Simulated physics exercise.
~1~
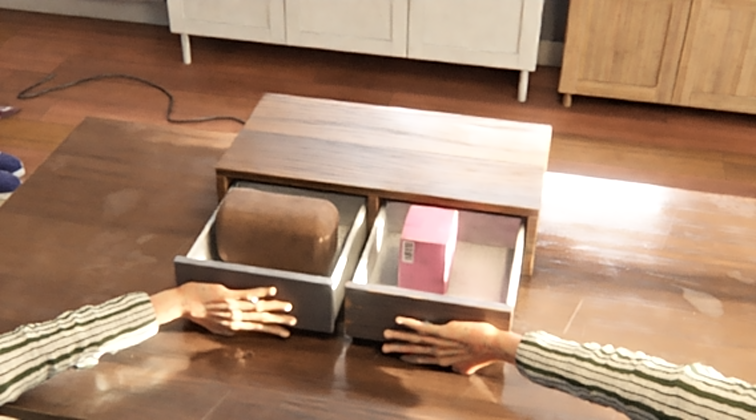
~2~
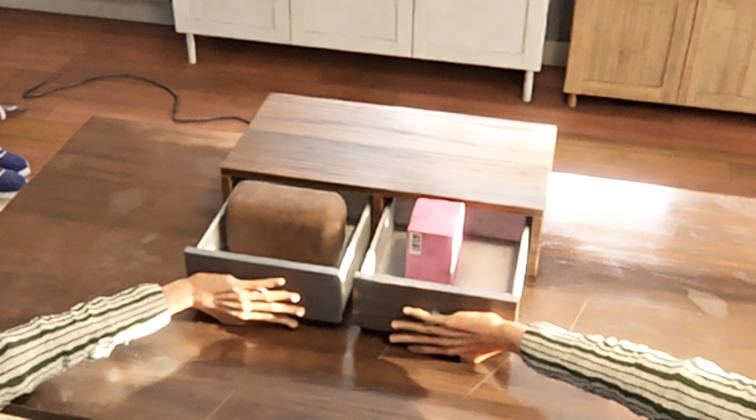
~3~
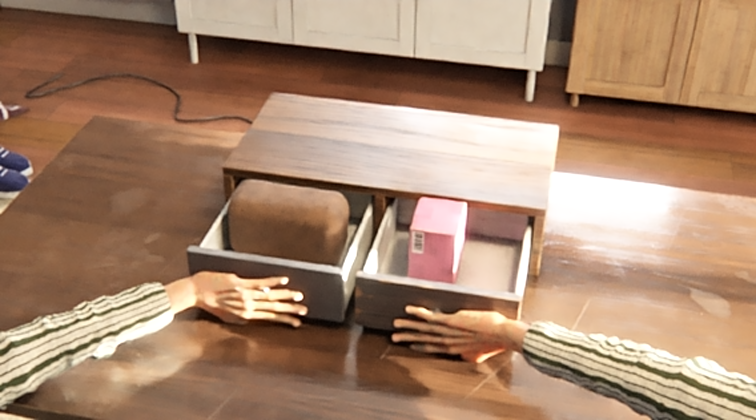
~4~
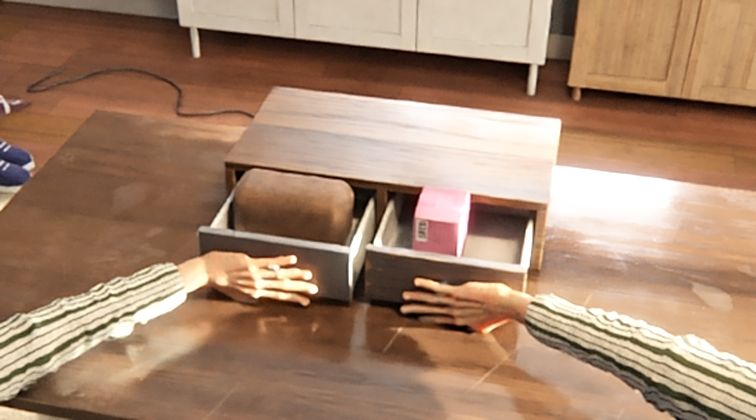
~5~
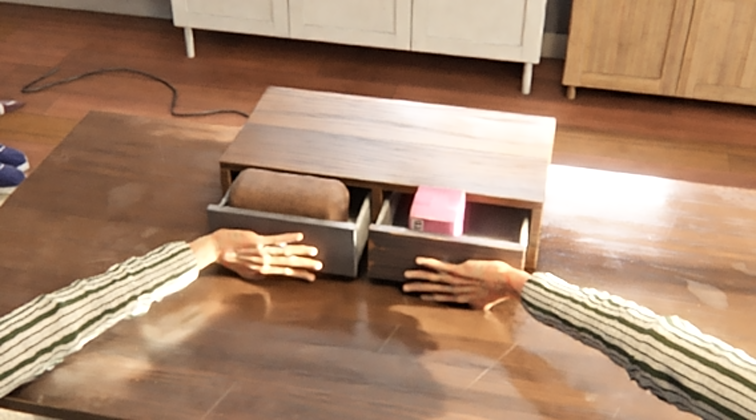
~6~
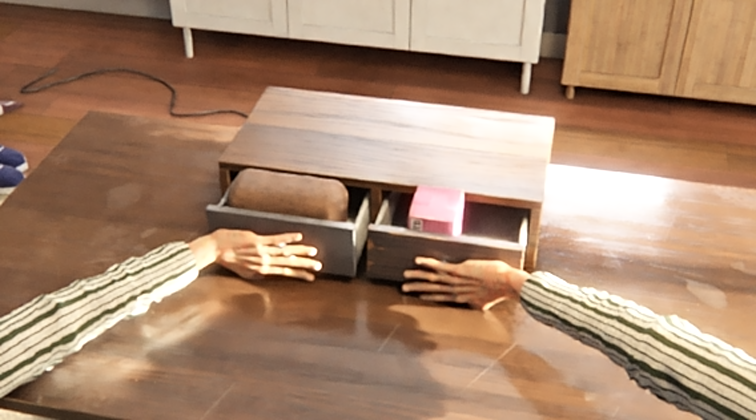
On a wooden floor, hands pushing in a low cabinet's two drawers, holding a brown loaf and pink box, both stopping partly open.
